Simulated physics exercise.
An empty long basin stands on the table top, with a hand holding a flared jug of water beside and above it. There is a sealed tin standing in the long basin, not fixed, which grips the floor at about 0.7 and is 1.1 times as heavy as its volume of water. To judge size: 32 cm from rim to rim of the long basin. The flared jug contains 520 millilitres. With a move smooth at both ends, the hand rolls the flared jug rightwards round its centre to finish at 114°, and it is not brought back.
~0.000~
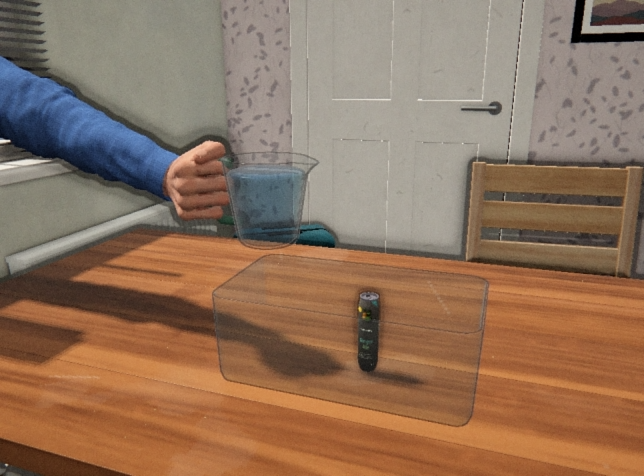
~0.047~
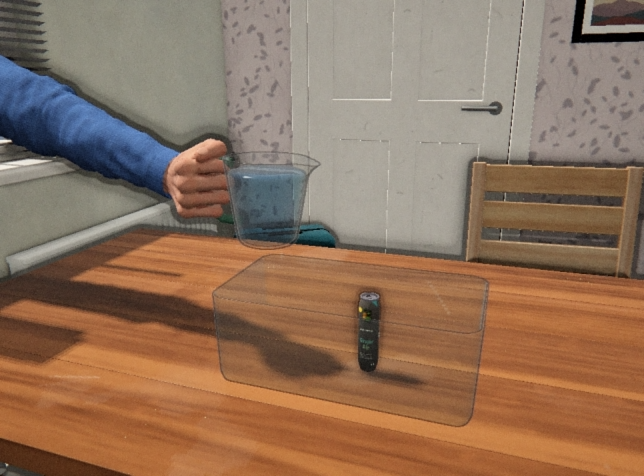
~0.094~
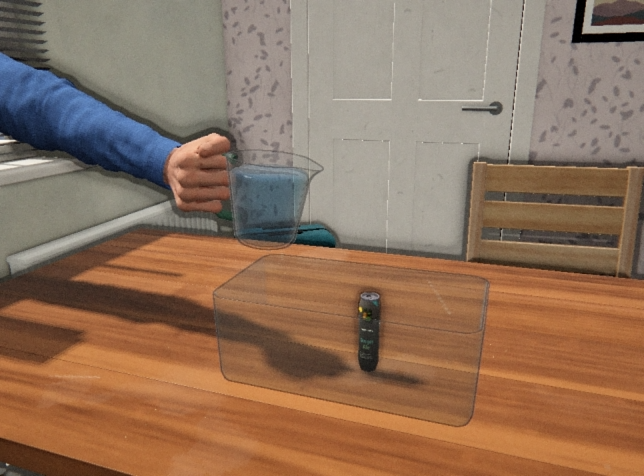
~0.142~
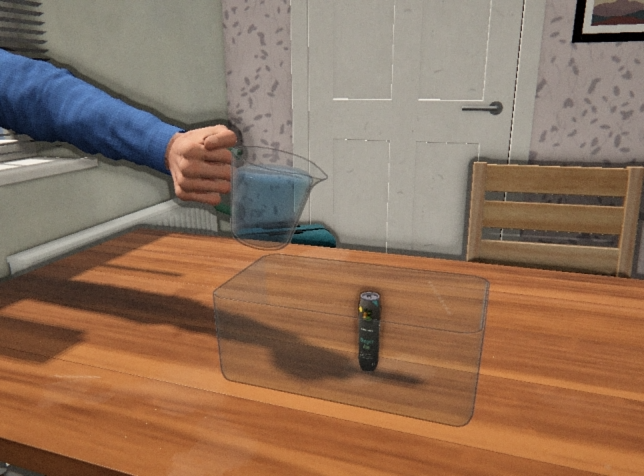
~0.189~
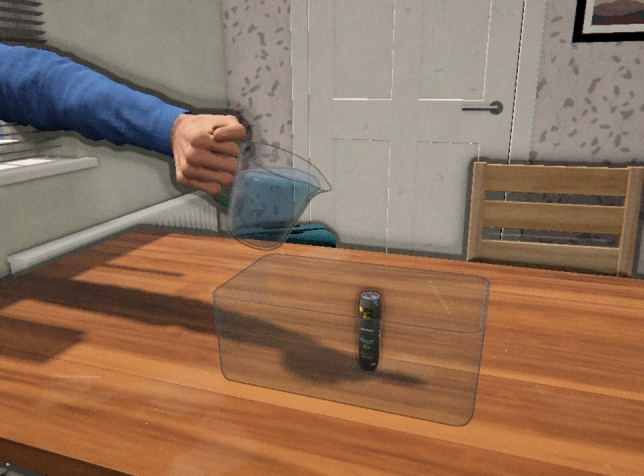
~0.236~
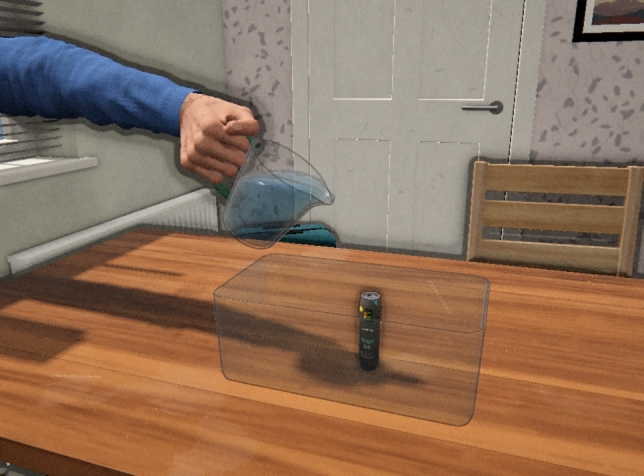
On a wooden table in a room with a white door, a clear, empty long basin stands around a small dark upright tin, while a blue-sleeved hand holds a flared jug of bluish water above. The hand rolls the jug rightwards, slowly at first, until it leans well over and the water nears its lip.
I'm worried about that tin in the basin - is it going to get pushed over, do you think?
Yes, I expect it to go down.
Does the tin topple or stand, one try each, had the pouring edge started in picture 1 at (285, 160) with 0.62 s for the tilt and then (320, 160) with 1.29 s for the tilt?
First it stays on its base; then it tips over.
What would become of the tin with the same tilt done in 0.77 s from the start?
The tin tips over.
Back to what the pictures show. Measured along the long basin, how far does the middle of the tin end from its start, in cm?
Some 8.0 cm.
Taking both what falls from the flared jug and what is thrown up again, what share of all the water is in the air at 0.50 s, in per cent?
20 %.
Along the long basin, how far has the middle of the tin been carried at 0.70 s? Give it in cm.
Roughly 4 cm.
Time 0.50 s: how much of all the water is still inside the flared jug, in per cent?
Portion remaining: Approx. 38 per cent.
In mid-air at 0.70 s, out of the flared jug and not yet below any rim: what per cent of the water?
Close to 3 per cent.
After 0.50 s the tilt is 104° and 38 per cent is still to pour; the tin stands where it began.
After 0.70 s the tilt is 114° and 3 per cent is still to pour; the tin leans 21°.
After 0.90 s the tilt is 114° and 0 per cent is still to pour; the tin lies on its side.
After 1.12 s the tilt is 114° and 0 per cent is still to pour; the tin lies on its side.
In the end the tin lies on its side.
